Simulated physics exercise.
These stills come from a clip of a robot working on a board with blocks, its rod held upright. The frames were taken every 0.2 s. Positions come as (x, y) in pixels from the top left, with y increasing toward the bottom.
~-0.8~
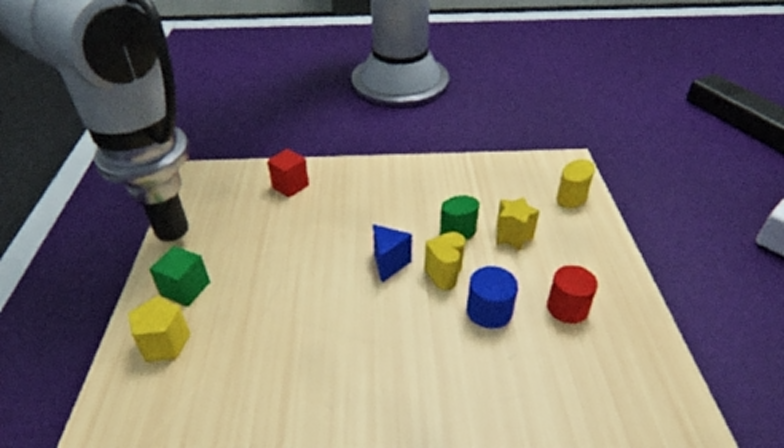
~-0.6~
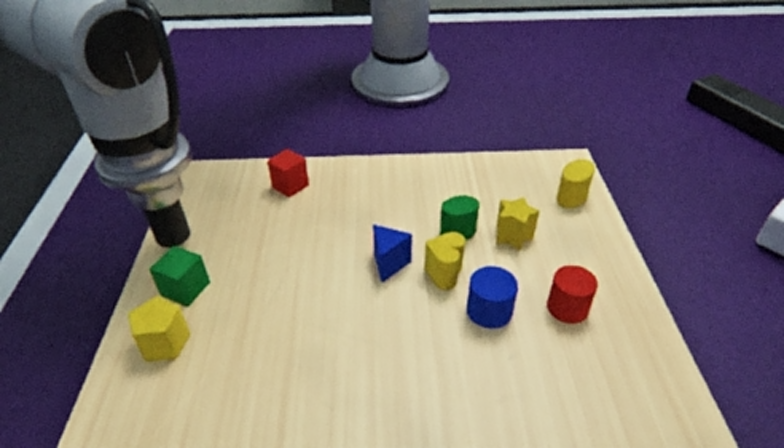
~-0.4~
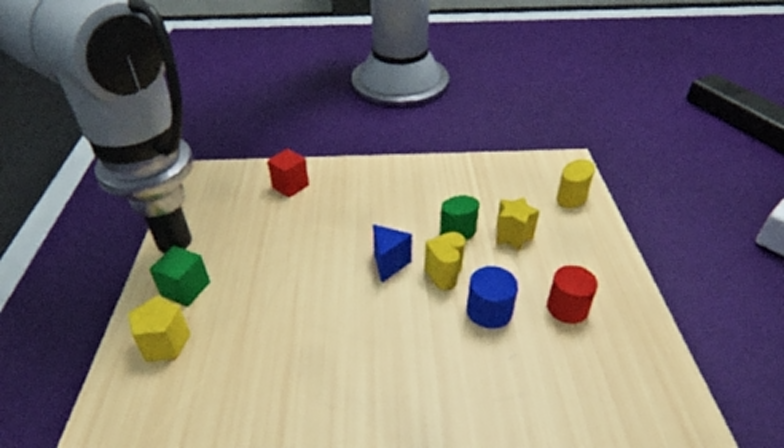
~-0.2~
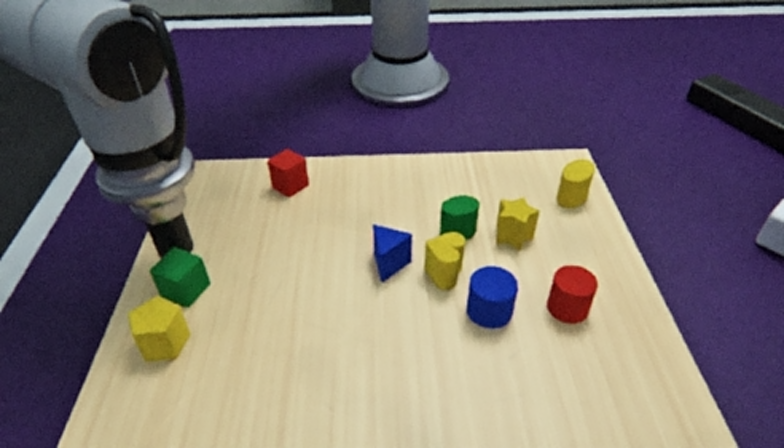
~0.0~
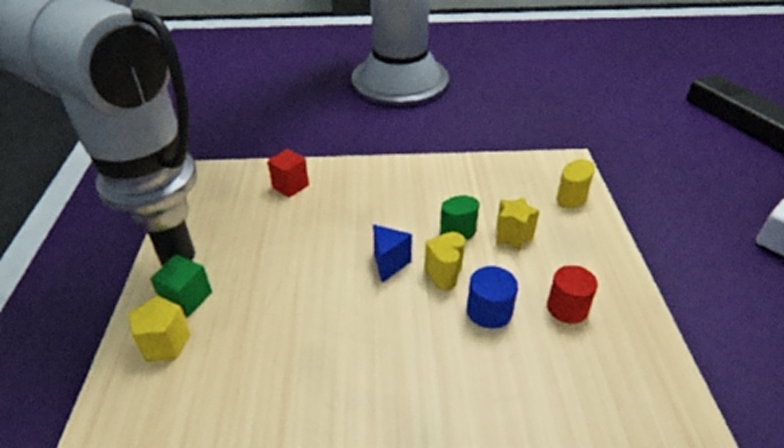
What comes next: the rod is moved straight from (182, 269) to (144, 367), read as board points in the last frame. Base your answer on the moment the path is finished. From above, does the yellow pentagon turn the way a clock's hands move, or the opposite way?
My answer: Clockwise.
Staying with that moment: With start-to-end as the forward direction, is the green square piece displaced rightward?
Answer: No.
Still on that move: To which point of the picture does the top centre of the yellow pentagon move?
It sits at (154, 369).
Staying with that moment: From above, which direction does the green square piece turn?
Looking down, my answer is that the green square piece rotates anticlockwise.
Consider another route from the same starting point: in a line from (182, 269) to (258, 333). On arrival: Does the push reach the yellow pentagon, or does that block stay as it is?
It moves.
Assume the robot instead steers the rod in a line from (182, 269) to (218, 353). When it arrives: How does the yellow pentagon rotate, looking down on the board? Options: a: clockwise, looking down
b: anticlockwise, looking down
a
On the path given first. One third of the way, rod (165, 287); yellow pentagon (149, 336), turned 15° clockwise; green square piece (176, 298), turned 30° anticlockwise.
Two thirds of the way, rod (151, 320); yellow pentagon (153, 352), turned 55° clockwise; green square piece (180, 314), turned 90° anticlockwise.
At the end, rod (137, 355); yellow pentagon (154, 369), turned 40° clockwise; green square piece (181, 319), turned 110° anticlockwise.
